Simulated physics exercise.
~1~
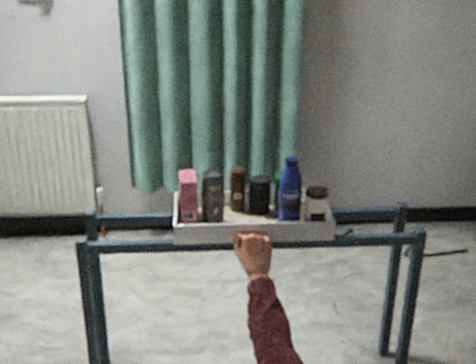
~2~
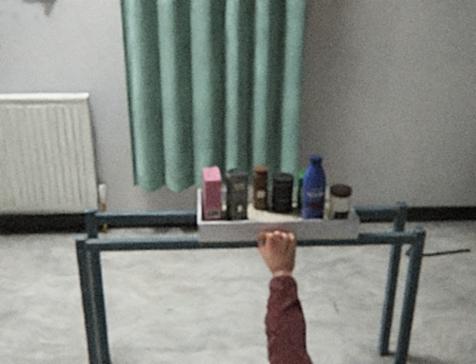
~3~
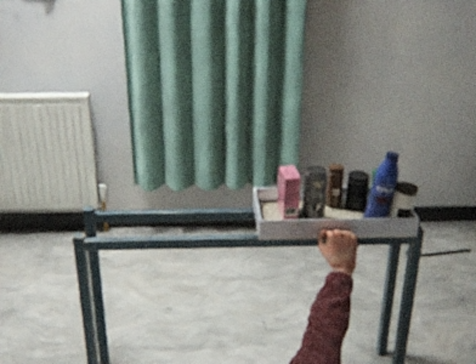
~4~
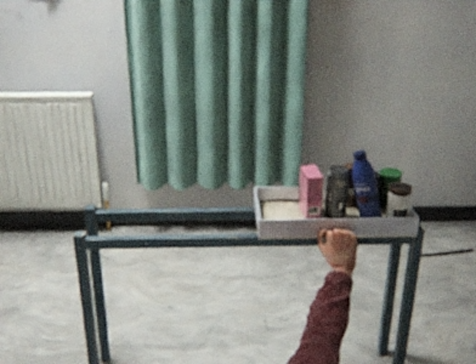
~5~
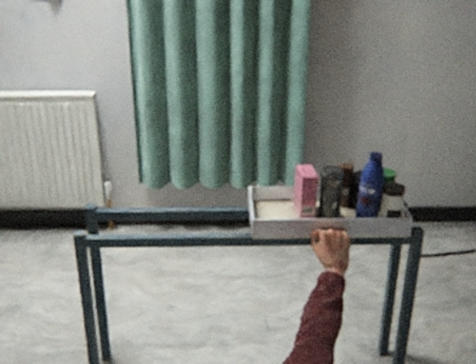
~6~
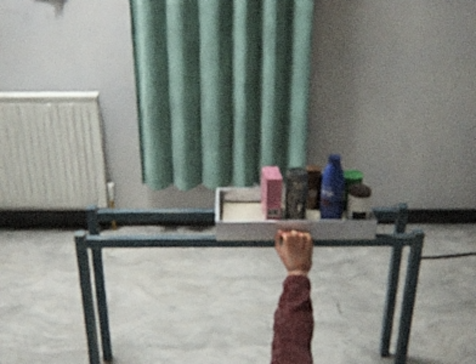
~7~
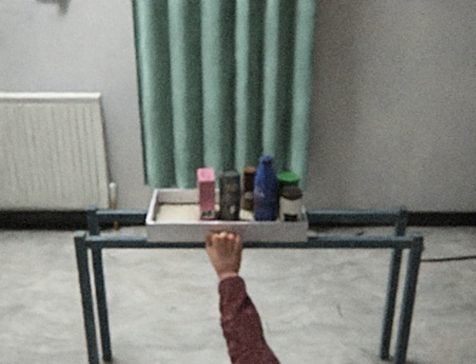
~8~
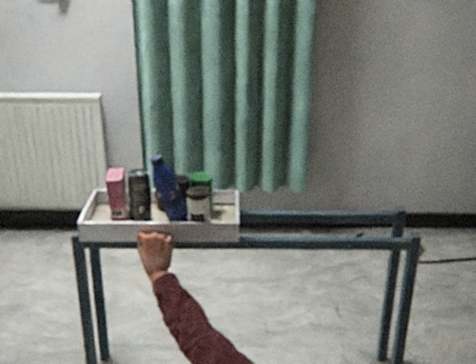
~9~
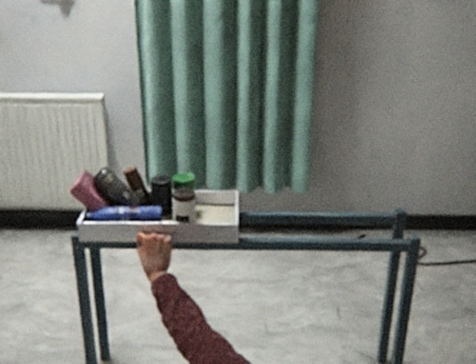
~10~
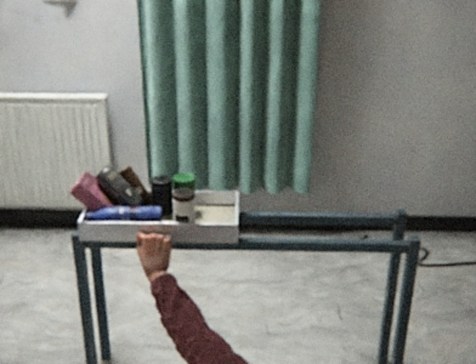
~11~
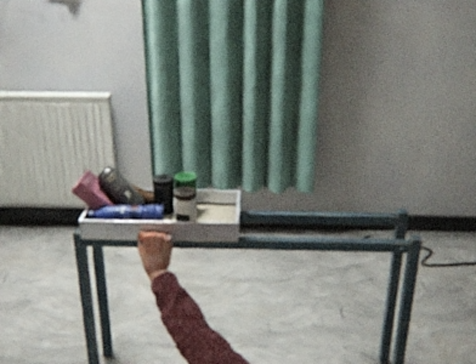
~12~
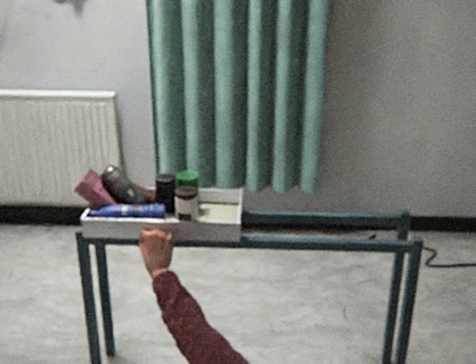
Tray of toiletries sliding right then far left along blue rails, pushed by a hand, the blue bottle and several others toppling.
